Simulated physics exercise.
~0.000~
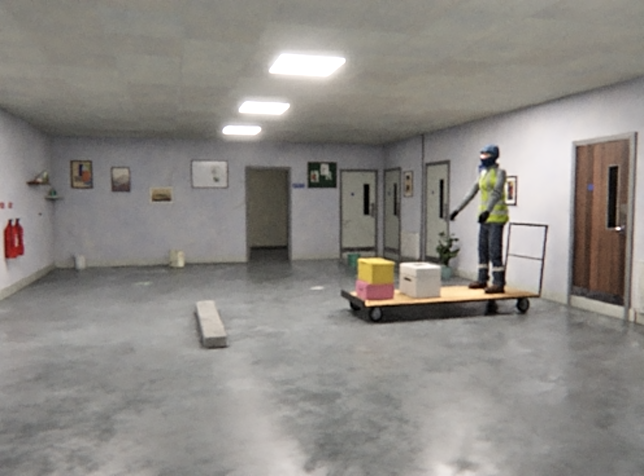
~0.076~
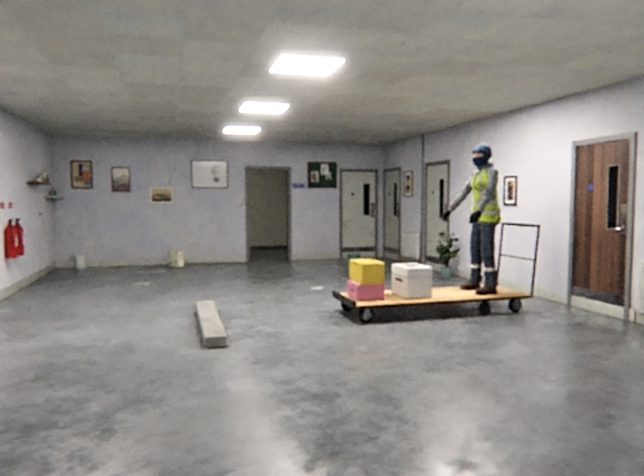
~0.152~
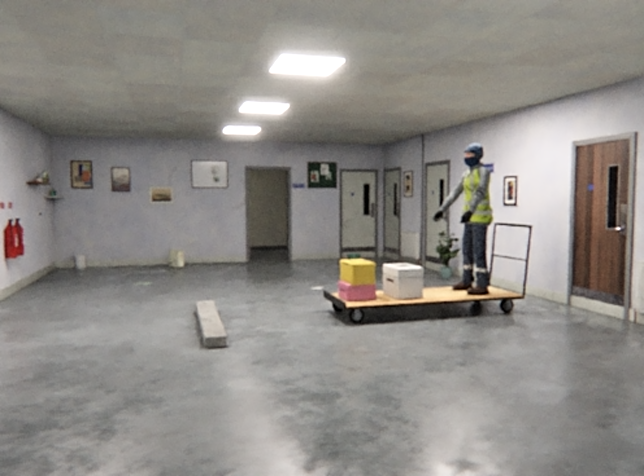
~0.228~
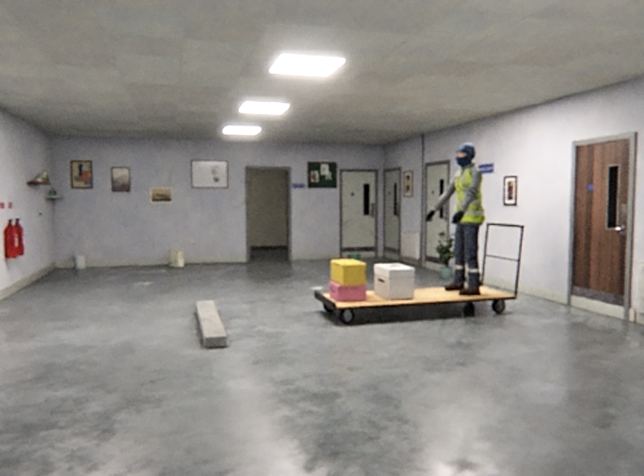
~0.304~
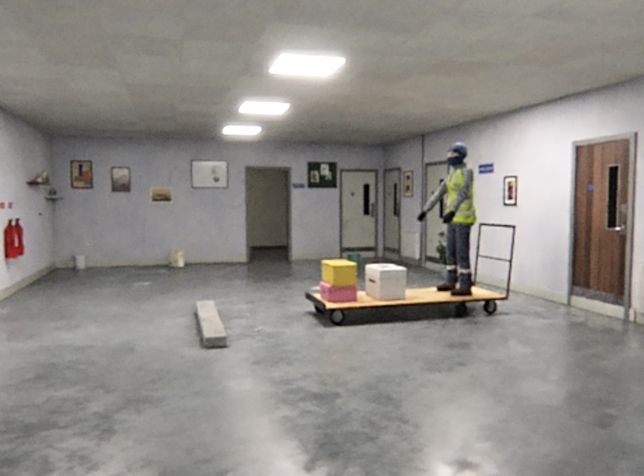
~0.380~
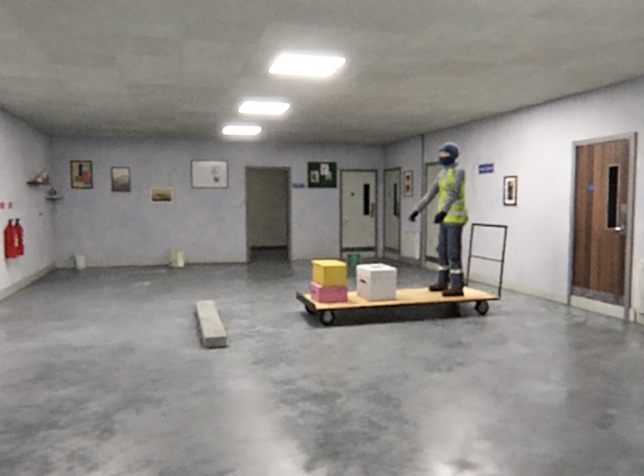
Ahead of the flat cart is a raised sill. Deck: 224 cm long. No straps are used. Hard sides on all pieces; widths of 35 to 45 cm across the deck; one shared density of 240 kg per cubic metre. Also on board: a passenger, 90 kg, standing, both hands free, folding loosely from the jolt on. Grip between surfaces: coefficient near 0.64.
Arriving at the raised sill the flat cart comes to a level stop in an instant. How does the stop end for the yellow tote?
Seems to me it will wind up inside the bed.
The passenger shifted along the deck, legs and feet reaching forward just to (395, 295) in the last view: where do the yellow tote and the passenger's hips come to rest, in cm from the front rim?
Neither reaches the rim: The yellow item rests 10 cm behind, the hips 80 cm behind.
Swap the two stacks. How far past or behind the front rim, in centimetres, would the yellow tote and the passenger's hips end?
Result: Yellow 70 cm behind rim; hips 160 cm behind rim.
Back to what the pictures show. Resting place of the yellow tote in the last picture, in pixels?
At about (221, 278).
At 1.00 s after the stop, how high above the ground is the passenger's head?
Roughly 70 cm above the ground.
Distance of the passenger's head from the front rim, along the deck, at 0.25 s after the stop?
Roughly 140 cm behind the front rim.
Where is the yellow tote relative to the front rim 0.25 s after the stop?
Roughly 10 cm behind it.
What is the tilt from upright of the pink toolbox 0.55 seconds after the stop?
About 0° from upright.
Impact comes at 1.08 s.
After 1.33 s the yellow tote is 11 cm behind the rim, tilted 0°, near (220, 278) in the last picture's view.
After 1.63 s the yellow tote is 11 cm behind the rim, tilted 0°, near (221, 278) in the last picture's view.
After 2.08 s the yellow tote is 11 cm behind the rim, tilted 0°, near (221, 278) in the last picture's view.
When all is still (2.3 s), nothing is past the rim; behind it, white toolbox, pink toolbox, yellow tote and the passenger's hips.
